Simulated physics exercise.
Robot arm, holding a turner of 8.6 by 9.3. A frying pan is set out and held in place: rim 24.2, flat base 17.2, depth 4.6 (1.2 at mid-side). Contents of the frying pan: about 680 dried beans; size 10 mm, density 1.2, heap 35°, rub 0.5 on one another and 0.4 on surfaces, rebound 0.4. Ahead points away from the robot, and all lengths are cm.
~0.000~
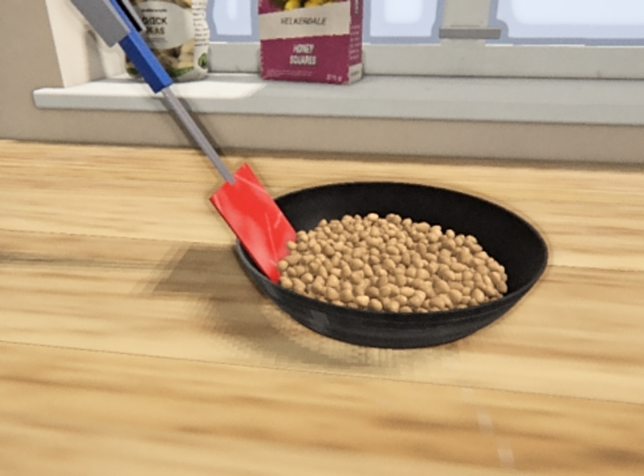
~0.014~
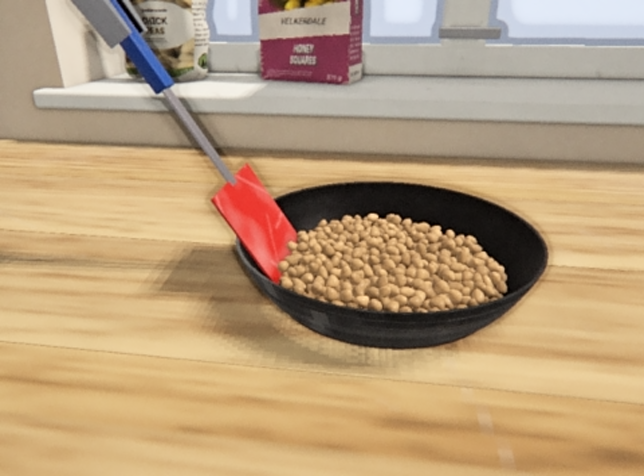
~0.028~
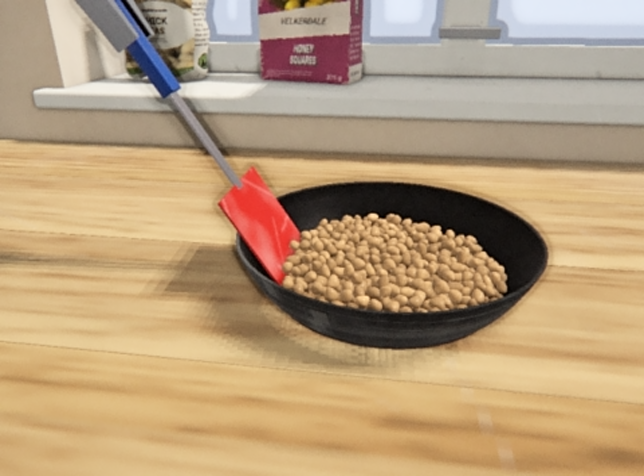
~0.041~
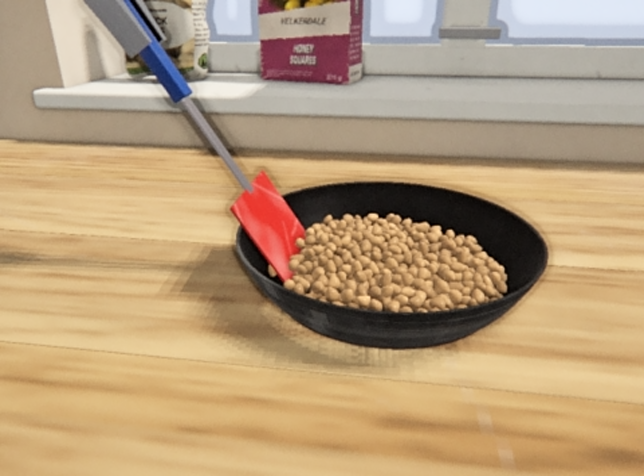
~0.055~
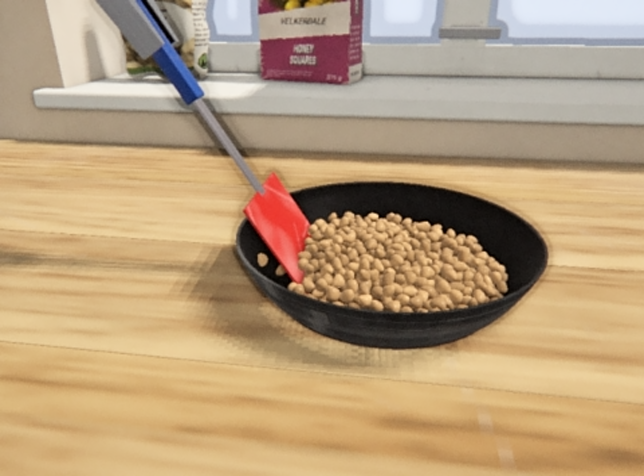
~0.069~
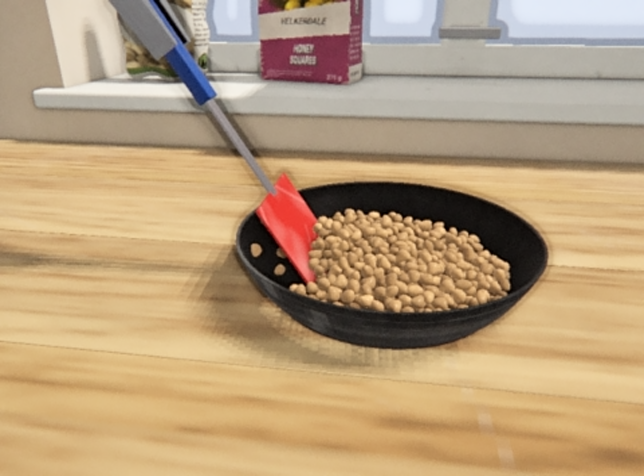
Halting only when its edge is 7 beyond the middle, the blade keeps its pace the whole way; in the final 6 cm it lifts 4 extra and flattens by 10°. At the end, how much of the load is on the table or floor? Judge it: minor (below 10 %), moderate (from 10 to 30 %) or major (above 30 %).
My judgement: Moderate.
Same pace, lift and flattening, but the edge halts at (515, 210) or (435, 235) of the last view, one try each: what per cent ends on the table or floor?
Around 35 per cent for the first try and 0 per cent for the second.
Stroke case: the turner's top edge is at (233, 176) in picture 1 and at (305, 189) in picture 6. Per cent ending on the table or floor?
25 per cent.
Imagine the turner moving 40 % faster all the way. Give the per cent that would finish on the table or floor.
About 25 per cent.
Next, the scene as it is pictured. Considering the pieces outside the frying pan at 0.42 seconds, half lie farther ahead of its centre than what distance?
I reckon roughly 16 centimetres.
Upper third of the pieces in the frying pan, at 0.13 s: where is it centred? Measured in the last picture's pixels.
Roughly pixel (420, 253).
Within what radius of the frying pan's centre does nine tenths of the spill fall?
That works out to near 25 cm.
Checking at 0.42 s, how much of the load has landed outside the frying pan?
Close to 10 per cent of the load.
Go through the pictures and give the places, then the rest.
In the first frame, turner top edge at (229, 179), sloping 57°; upper third of the load around (384, 260), from x 280 to 500, top at y 220; 683 in the frying pan.
In the second frame, turner top edge at (230, 180), sloping 57°; upper third of the load around (384, 260), from x 285 to 500, top at y 220.
In the third frame, turner top edge at (237, 183), sloping 57°; upper third of the load around (382, 259), from x 285 to 500, top at y 220.
In the fourth frame, turner top edge at (248, 187), sloping 57°; upper third of the load around (377, 257), from x 275 to 500, top at y 220.
In the fifth frame, turner top edge at (259, 189), sloping 57°; upper third of the load around (377, 252), from x 265 to 500, top at y 215.
In the sixth frame, turner top edge at (271, 190), sloping 57°; upper third of the load around (385, 250), from x 255 to 505, top at y 215; 683 in the frying pan.
By 0.13 s, sloping 57°, highest piece 7 above the table; 682 in the frying pan, 1 on the blade or in flight.
By 0.19 s, sloping 53°, highest piece 8 above the table; 681 in the frying pan, 2 on the blade or in flight.
By 0.42 s, sloping 47°, highest piece 6 above the table; 593 in the frying pan, 85 on the table or floor, 5 on the blade or in flight.
By 1.47 s, sloping 47°, highest piece 5 above the table; 591 in the frying pan, 92 on the table or floor.
Final count, 591 in the frying pan, 92 on the table or floor. That is 13 % on the table or floor.
